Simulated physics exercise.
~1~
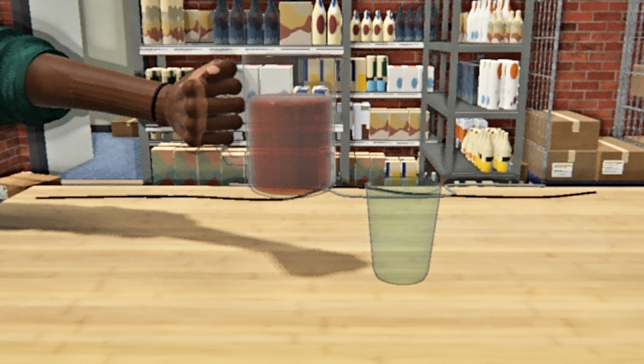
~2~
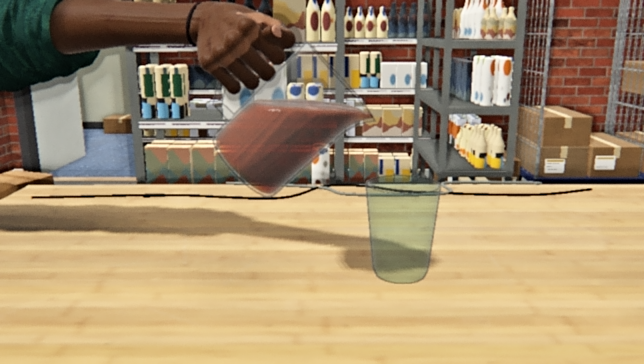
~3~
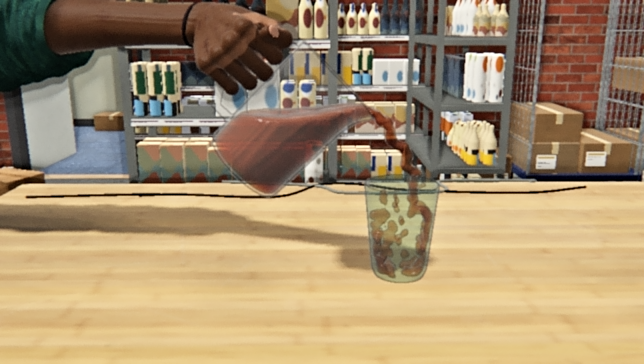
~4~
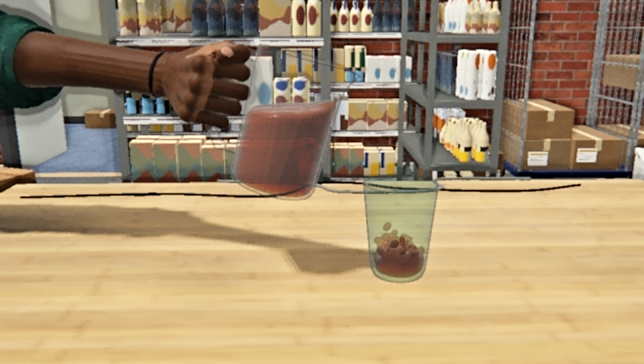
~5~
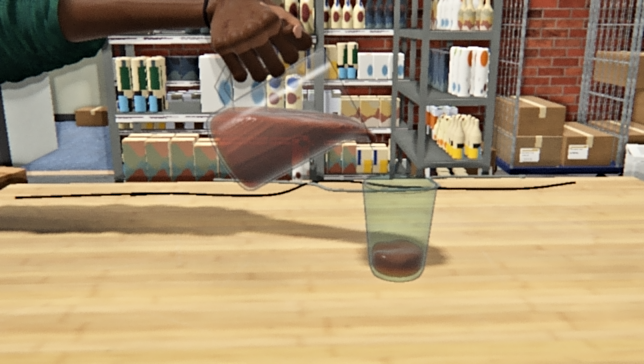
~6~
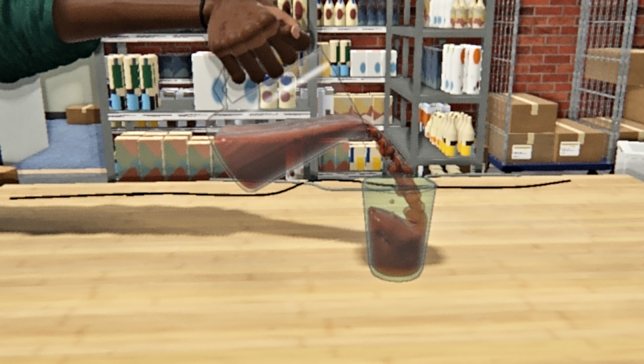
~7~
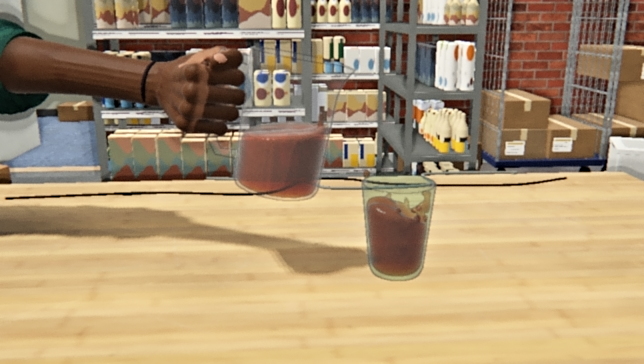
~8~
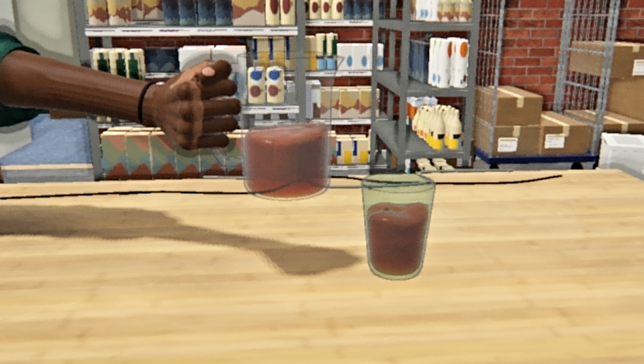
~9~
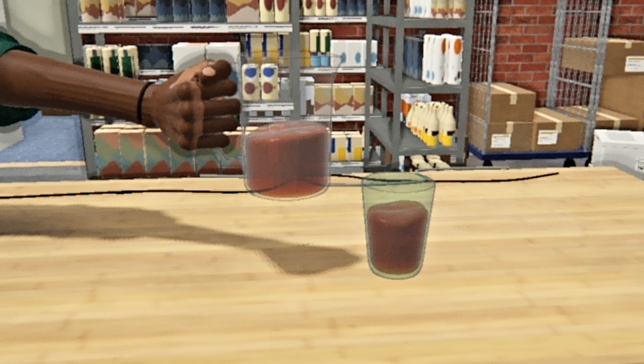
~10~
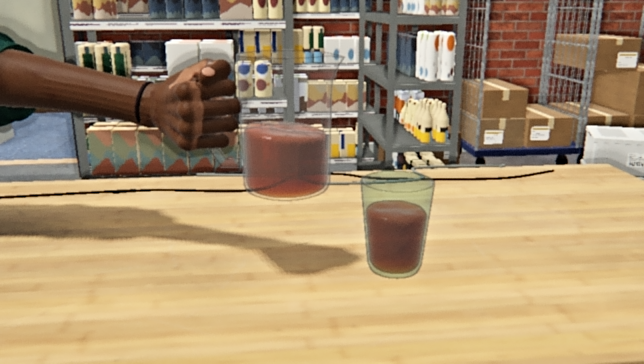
The clip opens on a dark-skinned fist beside a clear pitcher of reddish-brown tea, with an empty, greenish see-through tumbler on a pale wooden worktop and stocked shelves behind. The pitcher tips steeply to the right, and tea streams from its lip into the tumbler. It swings back most of the way, leaving a little tea settling at the bottom. Then it tilts again, further than before, and a second stream raises the level. Finally the pitcher returns upright, still holding plenty of tea, while the tumbler stands a little over half full.
